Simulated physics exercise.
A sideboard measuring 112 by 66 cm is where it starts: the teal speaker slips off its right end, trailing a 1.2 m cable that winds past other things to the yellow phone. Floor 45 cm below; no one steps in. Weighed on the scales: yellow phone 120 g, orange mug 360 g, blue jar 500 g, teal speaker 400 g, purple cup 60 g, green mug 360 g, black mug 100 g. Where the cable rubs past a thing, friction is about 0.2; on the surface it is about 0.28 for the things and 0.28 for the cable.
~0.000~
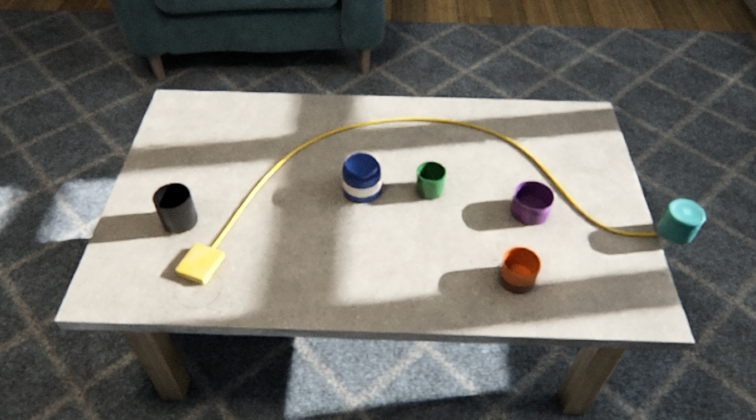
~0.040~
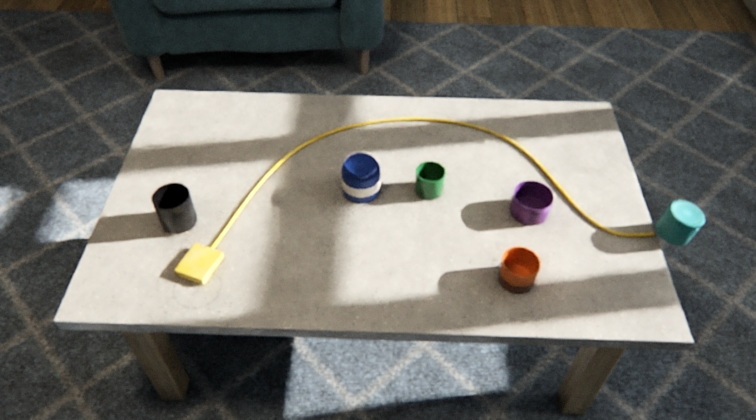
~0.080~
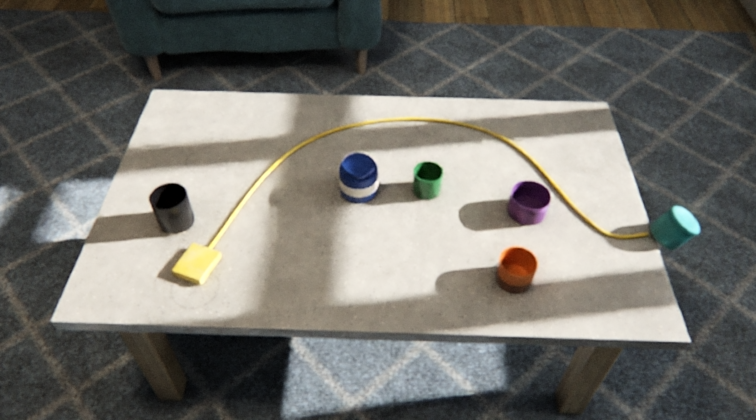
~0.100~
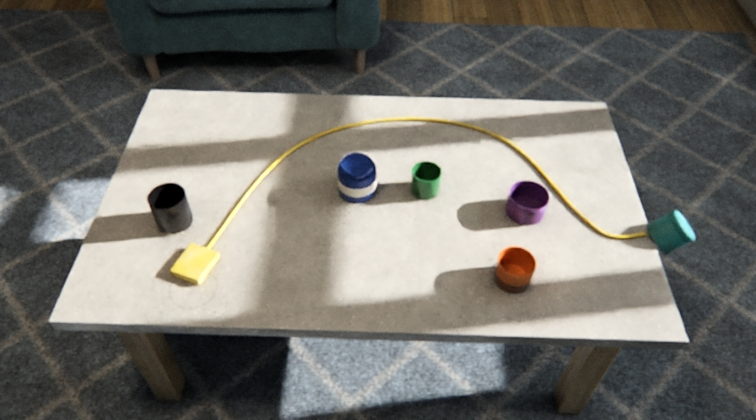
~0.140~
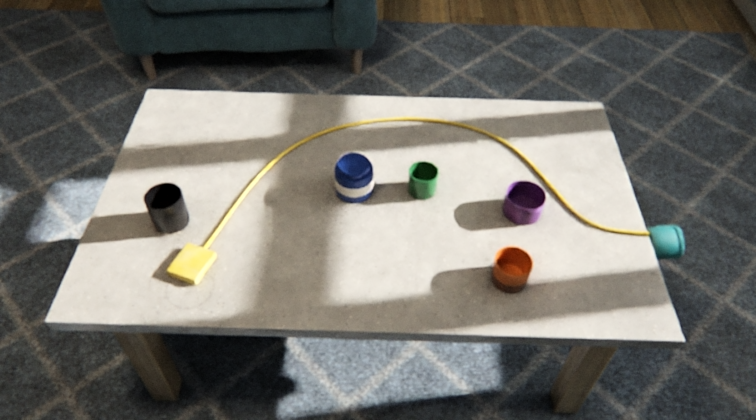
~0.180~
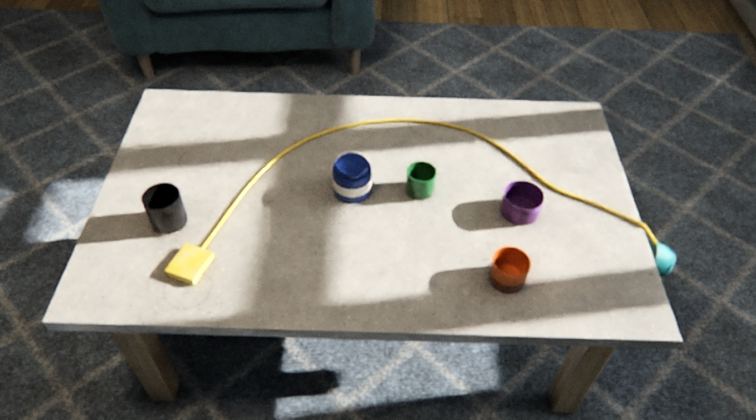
The teal cylinder on a yellow cable tilted over at the table's right edge and slipped partly below it, drawing the cable's end down, while the mugs, cup, jar and yellow block stayed put.
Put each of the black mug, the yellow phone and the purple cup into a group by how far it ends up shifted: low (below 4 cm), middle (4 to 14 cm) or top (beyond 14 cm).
Black mug: Low, yellow phone: Top, purple cup: Low.
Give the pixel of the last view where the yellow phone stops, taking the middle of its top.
Around (290, 166).
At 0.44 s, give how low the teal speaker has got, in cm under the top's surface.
Roughly 40 centimetres.
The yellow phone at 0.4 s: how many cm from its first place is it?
It has shifted some 16 centimetres from where it began.
After 0.4 s, the cable's tail end at (283, 231); yellow phone 17 cm off its start, purple cup 1 cm off its start, teal speaker over the edge.
After 0.7 s, the cable's tail end at (295, 190); yellow phone 30 cm off its start, purple cup 1 cm off its start, blue jar 3 cm off its start.
After 0.9 s, the cable's tail end at (288, 184); yellow phone 30 cm off its start at (290, 166), purple cup 1 cm off its start at (526, 199), blue jar 3 cm off its start at (364, 168).
After 1.2 s, the cable's tail end at (288, 184); yellow phone 30 cm off its start, purple cup 1 cm off its start, blue jar 3 cm off its start.
After 2.4 s, the cable's tail end at (288, 184); yellow phone 30 cm off its start at (290, 166), purple cup 1 cm off its start at (525, 199), black mug 0 cm off its start at (161, 196), blue jar 3 cm off its start at (364, 168).
